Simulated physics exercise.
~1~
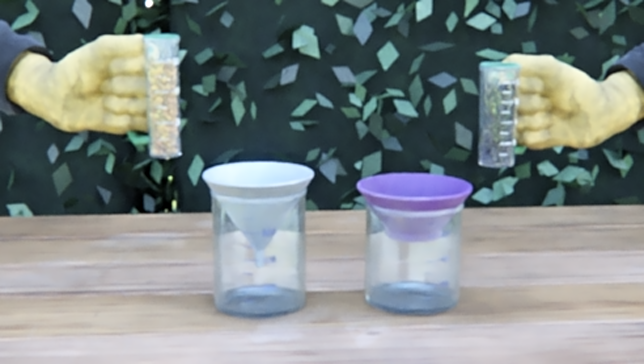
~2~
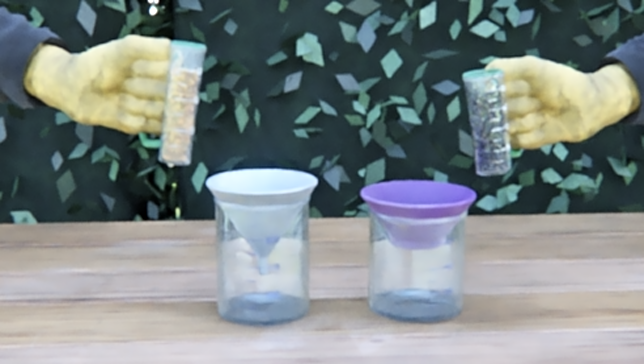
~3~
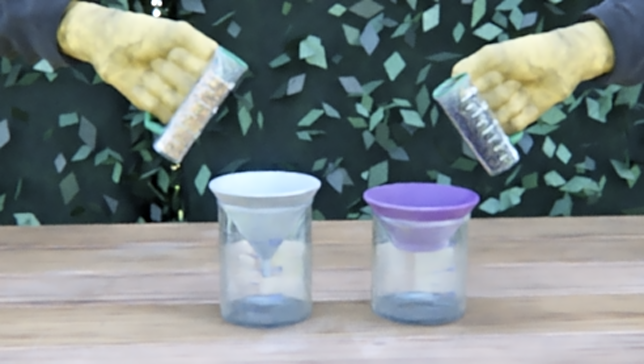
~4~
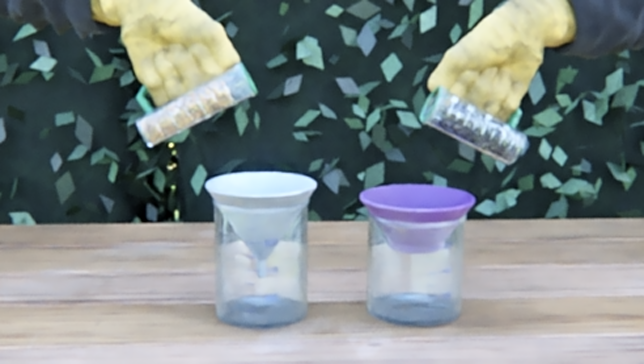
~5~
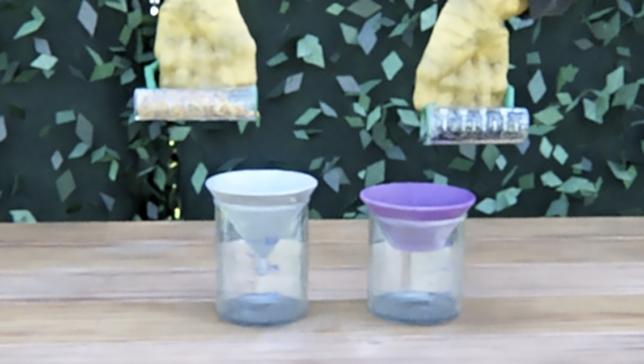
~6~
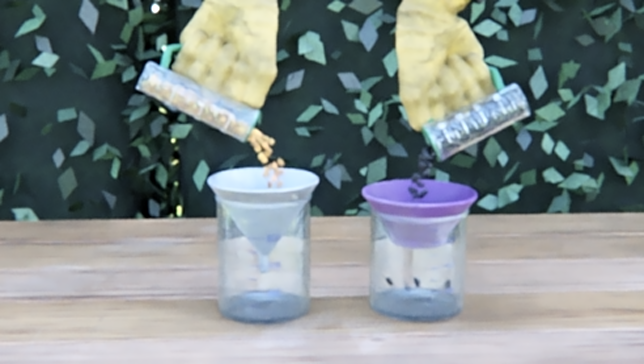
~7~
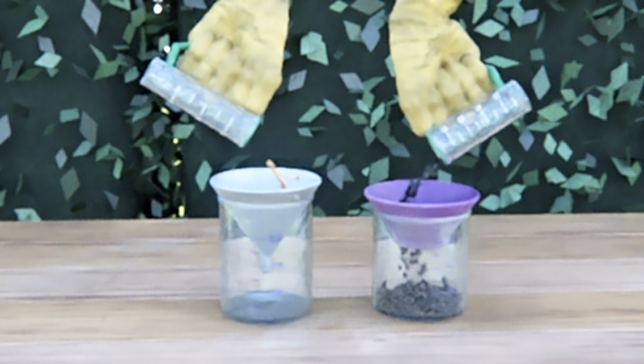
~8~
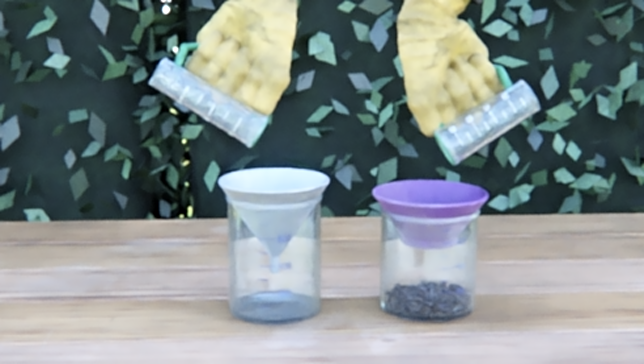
On a wooden table before a dark wall of leafy shapes, two yellow-gloved hands tip clear cups over funnels set in glass jars, emptying both; the dark pieces fall through the purple funnel into the right jar, while the tan pieces stay in the pale left funnel.
